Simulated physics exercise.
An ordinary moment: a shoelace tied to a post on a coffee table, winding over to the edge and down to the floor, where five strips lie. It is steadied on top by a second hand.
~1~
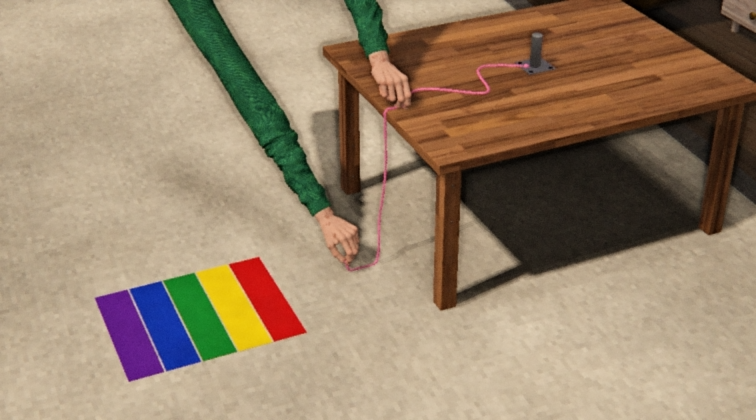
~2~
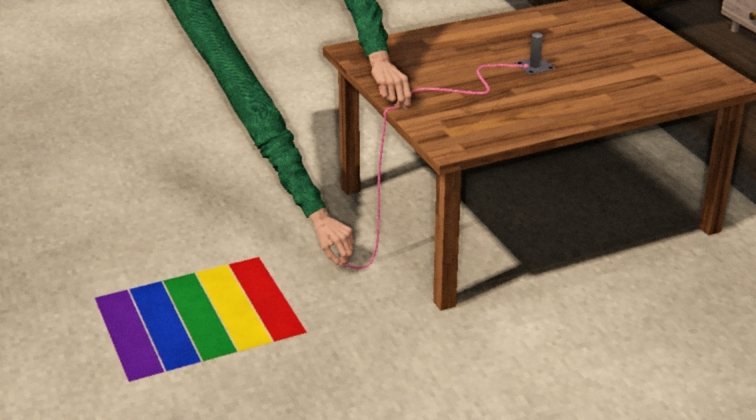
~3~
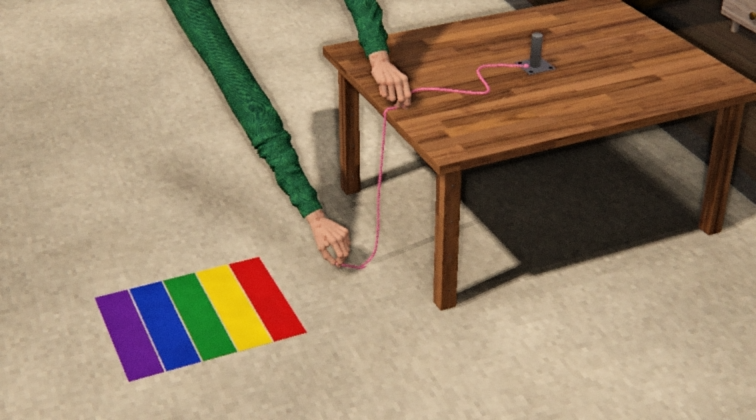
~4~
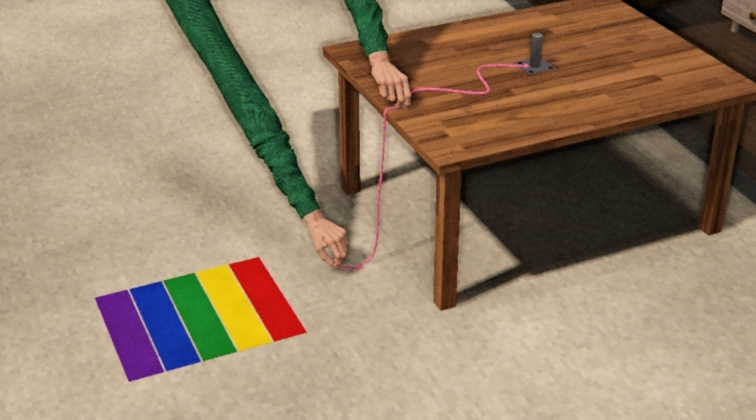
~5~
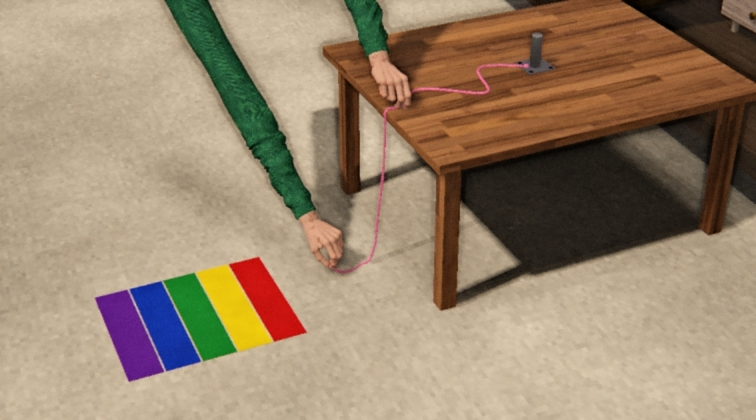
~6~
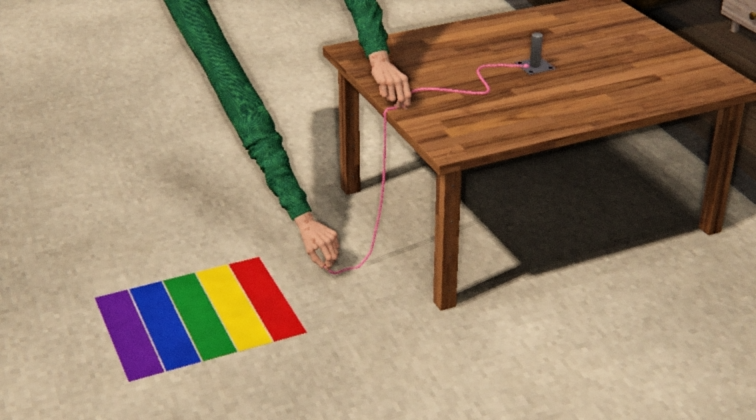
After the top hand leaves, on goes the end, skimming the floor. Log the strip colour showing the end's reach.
Reach: Blue strip.
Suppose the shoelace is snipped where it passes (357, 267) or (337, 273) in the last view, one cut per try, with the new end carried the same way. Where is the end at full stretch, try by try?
Respectively (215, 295) and (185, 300).
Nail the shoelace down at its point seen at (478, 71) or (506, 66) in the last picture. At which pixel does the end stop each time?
Respectively (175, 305) and (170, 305).
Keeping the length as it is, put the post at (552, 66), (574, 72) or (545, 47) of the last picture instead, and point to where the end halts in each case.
Places per try: (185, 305); (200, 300); (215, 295).
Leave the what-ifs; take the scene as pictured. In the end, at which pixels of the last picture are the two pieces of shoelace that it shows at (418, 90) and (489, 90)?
The first ends at (381, 113) and the second at (445, 91).
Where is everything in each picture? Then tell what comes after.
End (346, 261); red (282, 322); yellow (248, 332); green (212, 341); blue (177, 351); purple (140, 361), in the first picture.
End (340, 263); shoelace through (495, 66) (487, 92) (419, 90) (385, 123) (379, 189) (377, 246), in the second picture.
End (336, 264), in the third picture.
End (334, 264); shoelace through (495, 66) (487, 92) (419, 90) (385, 123) (380, 189) (375, 247), in the fourth picture.
End (330, 265), in the fifth picture.
End (325, 267); shoelace through (495, 66) (487, 92) (419, 90) (385, 122) (383, 188) (372, 247), in the sixth picture.
Early on, end near (233, 290); over yellow.
Midway, end near (188, 302); over green.
At the end of the slack, end near (162, 309); over blue. Over blue.
